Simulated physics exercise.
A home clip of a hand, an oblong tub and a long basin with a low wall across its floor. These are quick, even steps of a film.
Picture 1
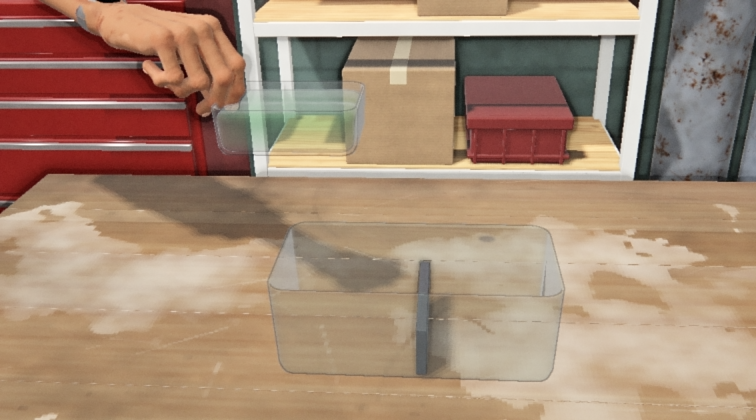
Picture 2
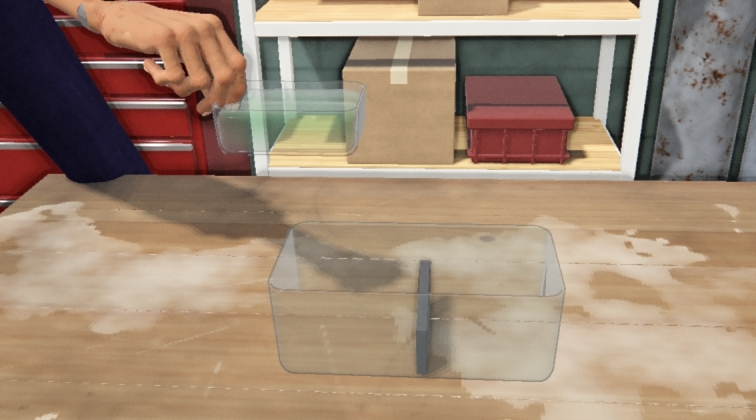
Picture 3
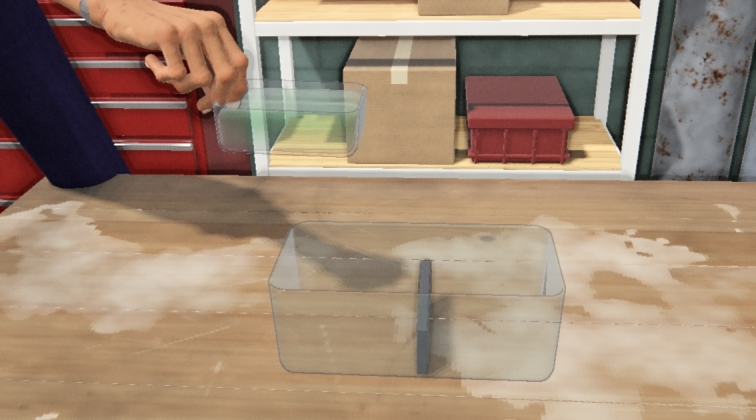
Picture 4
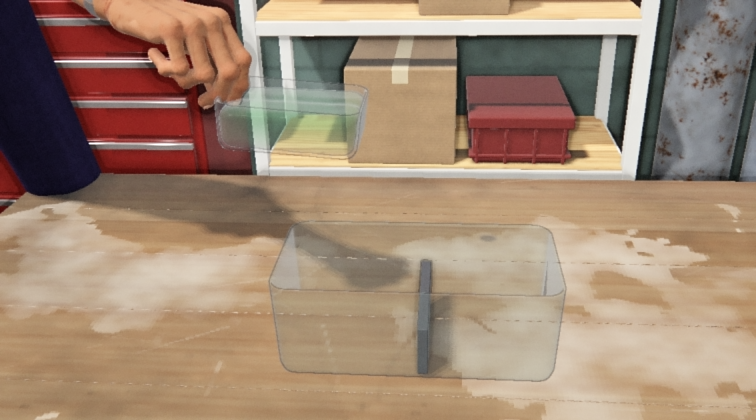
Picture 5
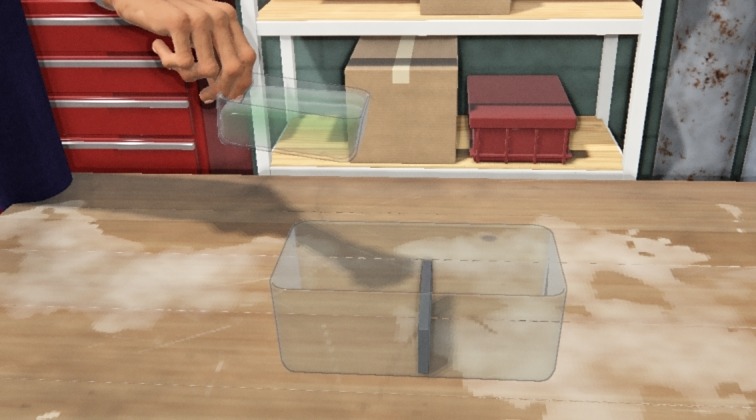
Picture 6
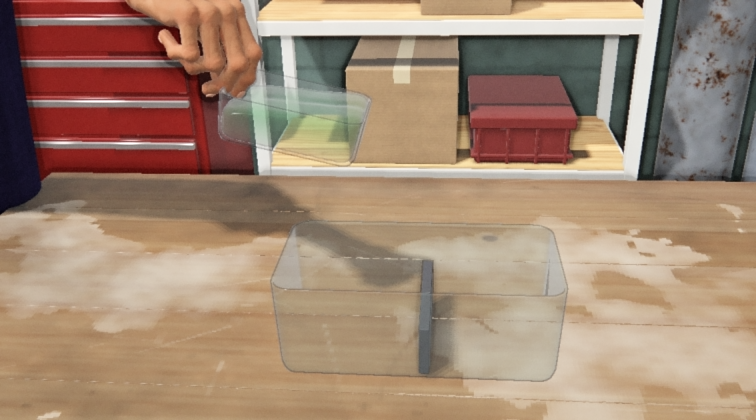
A hand holds a clear oblong tub of greenish liquid above and to the left of a long, clear basin with a low wall across its floor. The tub starts level, then gradually tilts, its right end dipping slightly, while the basin stays still on the worn wooden table.
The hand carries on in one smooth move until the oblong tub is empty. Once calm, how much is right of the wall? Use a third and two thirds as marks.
It comes to between a third and two thirds.
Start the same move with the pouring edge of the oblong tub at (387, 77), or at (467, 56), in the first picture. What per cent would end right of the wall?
Near 75 % and 85 %.
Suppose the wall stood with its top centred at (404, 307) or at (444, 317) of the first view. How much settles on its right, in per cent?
The first gives 75 %, the second 30 %.
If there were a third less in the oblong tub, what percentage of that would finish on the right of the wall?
Some 25 per cent.
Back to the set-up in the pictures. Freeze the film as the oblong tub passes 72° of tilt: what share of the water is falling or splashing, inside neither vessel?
Near 55 %.
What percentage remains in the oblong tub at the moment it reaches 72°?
Close to 20 per cent.
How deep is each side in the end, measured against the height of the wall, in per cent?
Left: 20 %. Right: 20 %.
A moment on, the tilt is 72° and 20 per cent is still to pour, 7 is left of the wall and 19 right of it.
Next, the tilt is 103° and 3 per cent is still to pour, 35 is left of the wall and 56 right of it.
Then the tilt is 105° and 0 per cent is still to pour, 42 is left of the wall and 56 right of it.
Later the tilt is 105° and 0 per cent is still to pour, 42 is left of the wall and 56 right of it.
At rest 42 per cent lies left of the wall, 56 right of it and 2 outside.
